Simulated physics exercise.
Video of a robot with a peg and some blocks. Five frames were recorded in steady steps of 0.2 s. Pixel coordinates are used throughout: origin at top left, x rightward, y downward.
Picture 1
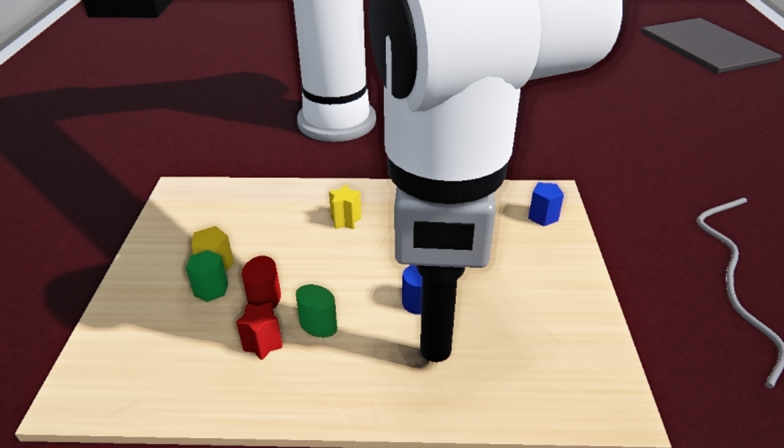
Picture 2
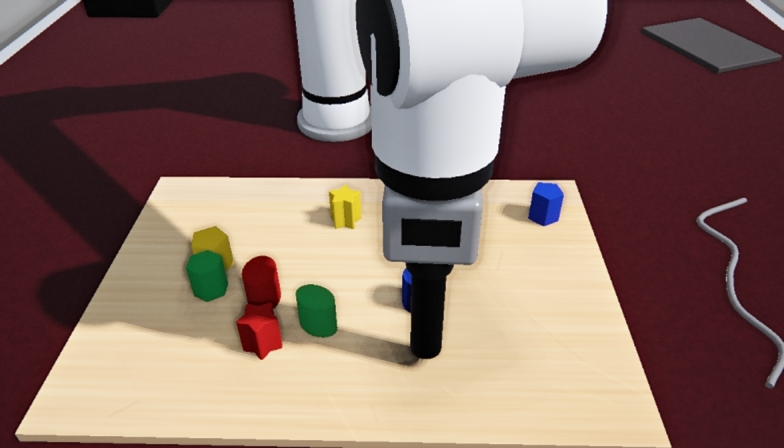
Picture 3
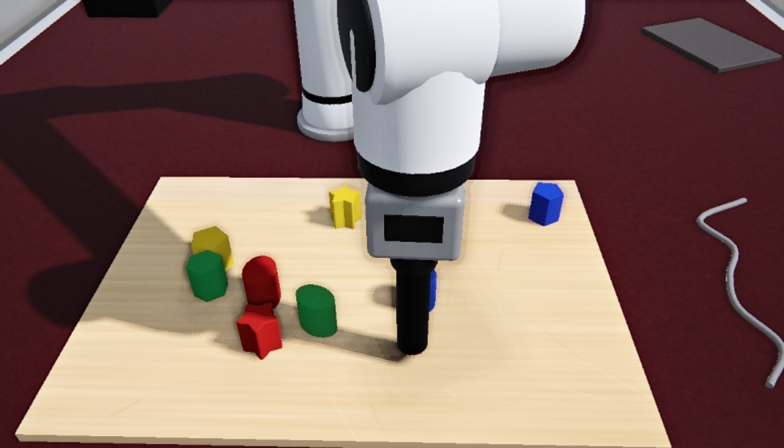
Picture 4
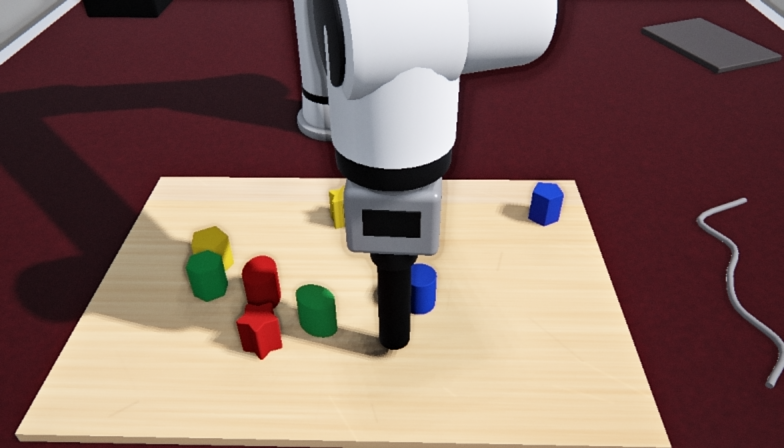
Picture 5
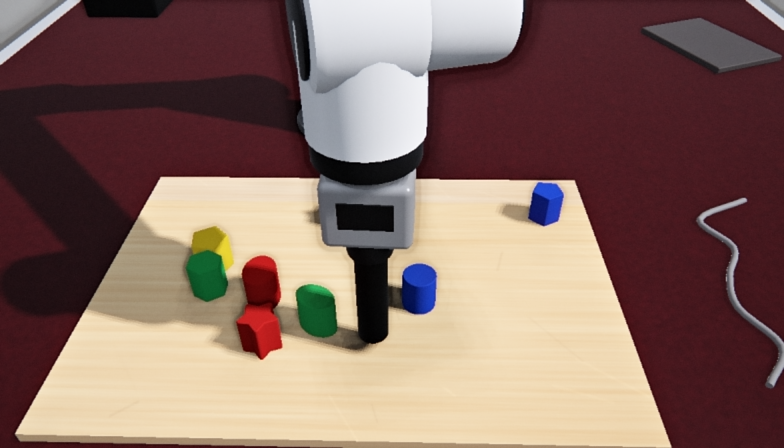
A robot arm moves its black peg left across the board, passing the blue cylinder.
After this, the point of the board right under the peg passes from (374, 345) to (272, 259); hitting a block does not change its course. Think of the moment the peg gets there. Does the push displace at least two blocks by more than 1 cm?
I believe not.
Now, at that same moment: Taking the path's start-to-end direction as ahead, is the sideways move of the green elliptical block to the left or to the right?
It heads left.
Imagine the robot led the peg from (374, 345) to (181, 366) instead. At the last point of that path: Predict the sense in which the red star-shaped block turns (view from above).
Seen from overhead, it turns clockwise.
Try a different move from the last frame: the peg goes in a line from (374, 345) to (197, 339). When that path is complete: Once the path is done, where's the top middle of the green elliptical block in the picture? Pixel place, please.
It should be at about (292, 287).
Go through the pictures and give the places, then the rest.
In the first picture, peg tip (436, 350); block tops, red elliptical block (259, 269); green elliptical block (315, 296).
In the second picture, peg (426, 348); blocks unchanged.
In the third picture, peg (412, 344); blocks unchanged.
In the fourth picture, peg (395, 339); blocks unchanged.
In the fifth picture, peg (373, 333); red elliptical block (259, 269); green elliptical block (315, 296).
On the path given first. One third of the way, peg (334, 302); green elliptical block (296, 290), turned 30° anticlockwise.
Two thirds of the way, peg (300, 273); green elliptical block (283, 287), turned 65° anticlockwise.
At the end, peg (270, 247); red elliptical block in place; green elliptical block (283, 287), turned 65° anticlockwise.
